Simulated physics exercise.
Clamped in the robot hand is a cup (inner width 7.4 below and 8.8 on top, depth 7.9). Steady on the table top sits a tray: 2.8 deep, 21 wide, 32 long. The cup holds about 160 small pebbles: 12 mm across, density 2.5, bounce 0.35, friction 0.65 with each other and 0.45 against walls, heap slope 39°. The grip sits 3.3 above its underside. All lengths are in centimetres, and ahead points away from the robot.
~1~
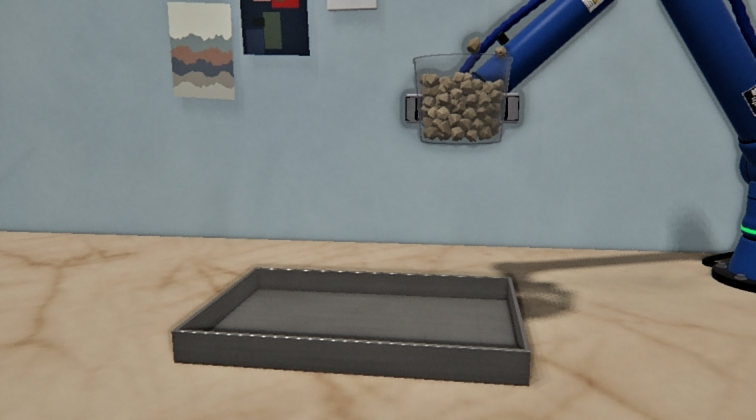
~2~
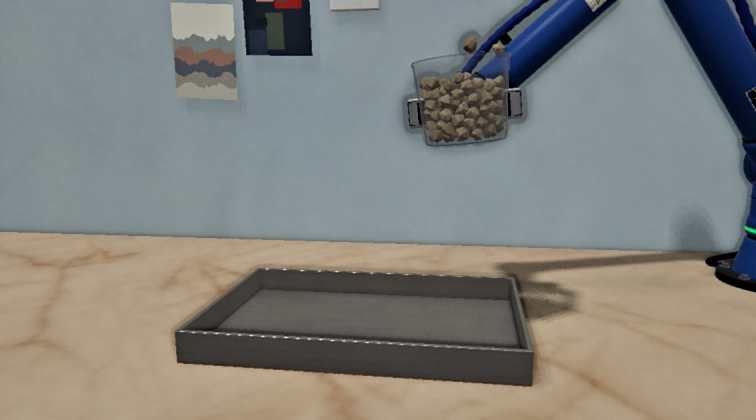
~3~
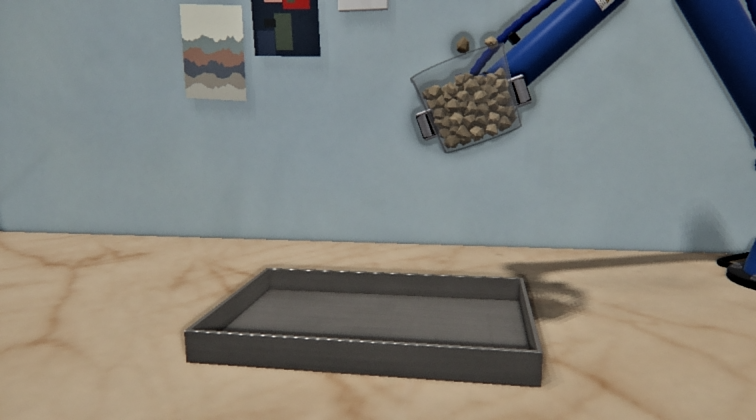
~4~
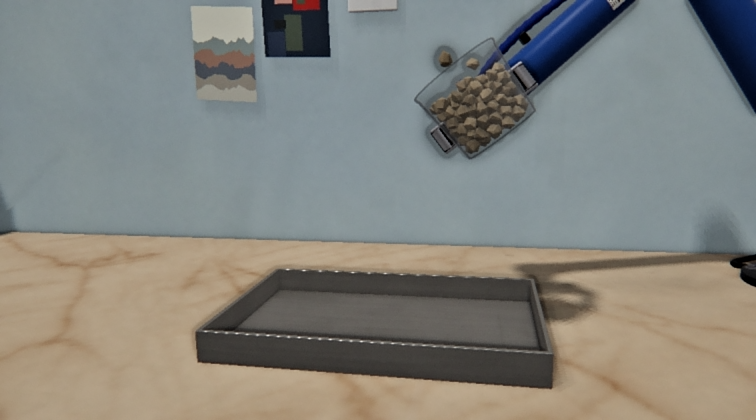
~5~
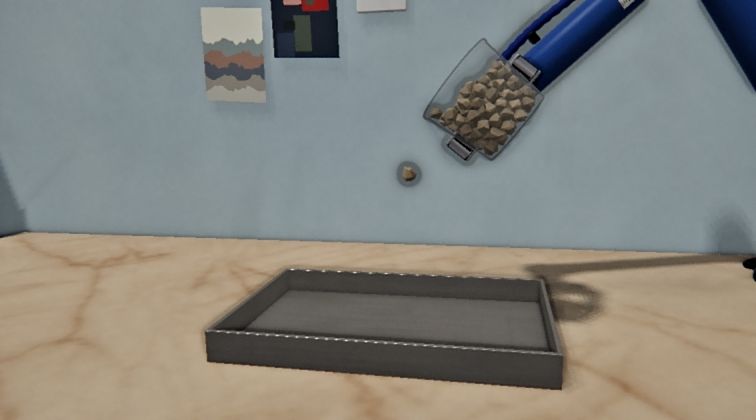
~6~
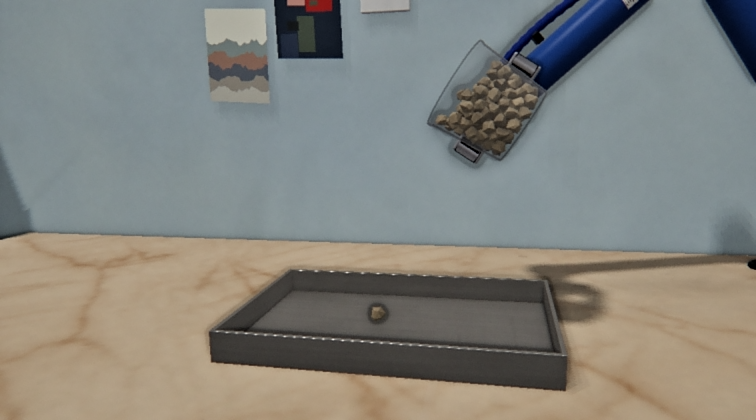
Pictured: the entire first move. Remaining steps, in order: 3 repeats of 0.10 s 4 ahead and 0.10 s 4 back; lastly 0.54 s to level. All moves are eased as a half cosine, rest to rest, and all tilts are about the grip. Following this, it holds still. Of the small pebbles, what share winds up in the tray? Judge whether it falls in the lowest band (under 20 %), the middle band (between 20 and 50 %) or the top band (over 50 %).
It falls in the middle band.
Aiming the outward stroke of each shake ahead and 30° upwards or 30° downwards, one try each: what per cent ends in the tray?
You'd get about 60 per cent with the first setting and about 10 per cent with the second.
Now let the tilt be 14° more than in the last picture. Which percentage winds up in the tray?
I'd put it at around 70 per cent.
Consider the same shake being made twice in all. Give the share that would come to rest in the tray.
In that case, some 25 per cent.
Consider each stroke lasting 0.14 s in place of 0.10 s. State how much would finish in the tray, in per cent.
That change gives some 10 percent.
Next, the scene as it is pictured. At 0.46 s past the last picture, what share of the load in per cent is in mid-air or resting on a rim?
About 8 %.
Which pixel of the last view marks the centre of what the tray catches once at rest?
Centre estimate: About (369, 318).
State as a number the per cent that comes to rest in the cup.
65 percent.
Then, 0.46 s after the last picture, tilted 57° forward, highest piece 25 above the table; 126 in the cup, 23 in the tray, 13 in flight or on a rim.
Then, 0.91 s after the last picture, tilted 22° forward, highest piece 27 above the table; 108 in the cup, 54 in the tray.
Then, 1.34 s after the last picture, level, highest piece 29 above the table; 108 in the cup, 54 in the tray.
Then, 2.39 s after the last picture, level, highest piece 29 above the table; 108 in the cup, 54 in the tray.
Final count, 108 in the cup, 54 in the tray. That is 33 % in the tray.
